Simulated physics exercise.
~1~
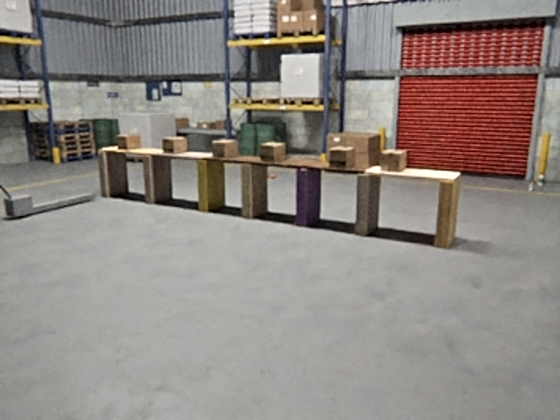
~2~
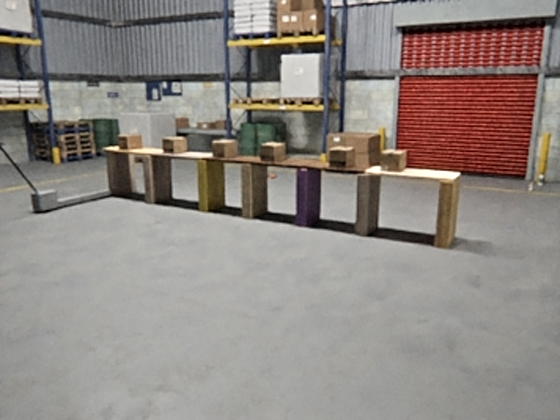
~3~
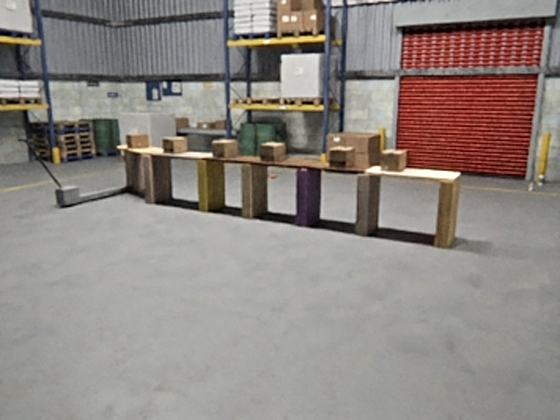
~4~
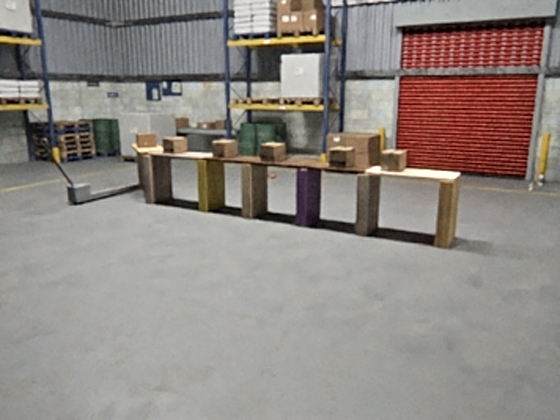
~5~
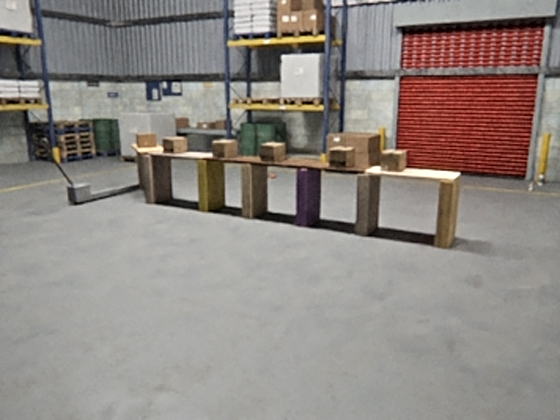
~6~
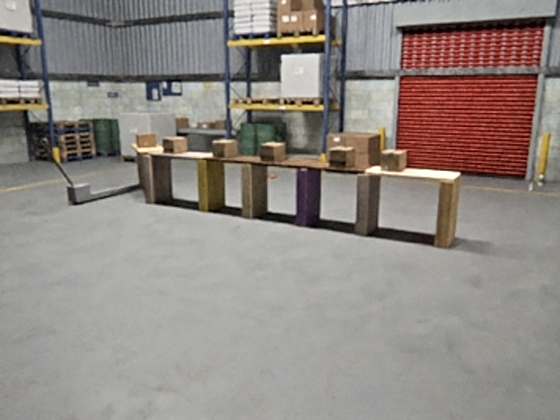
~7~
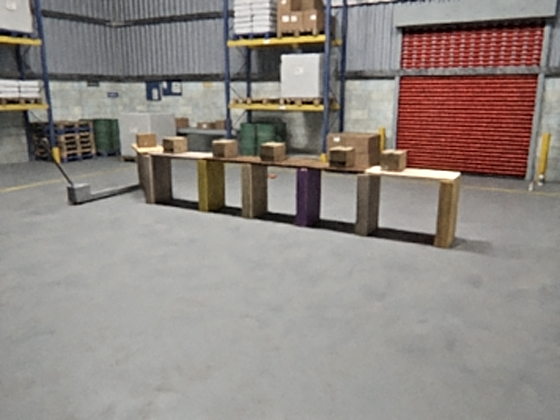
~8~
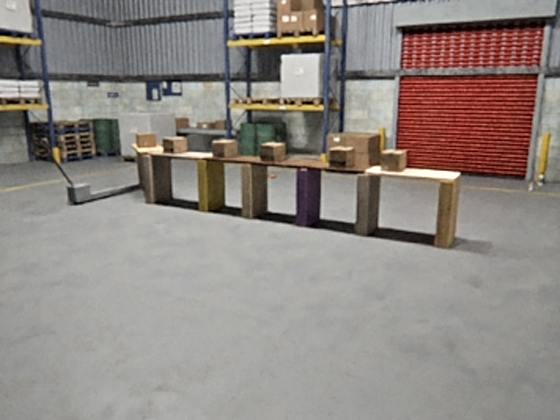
To begin with, a long, low shelf of loose boards on upright timber slabs stands in a warehouse, with cartons along its top and a floor jack at its left end. The jack moves right and pushes the leftmost upright along the floor, with nobody seen handling it. The upright stays standing as it slides toward its neighbour, and the end of the shelf top and the carton there shift right too. The jack then stops, with the end upright close against the next one. The purple and yellow uprights never move, and the whole shelf is still standing, its cartons on top.
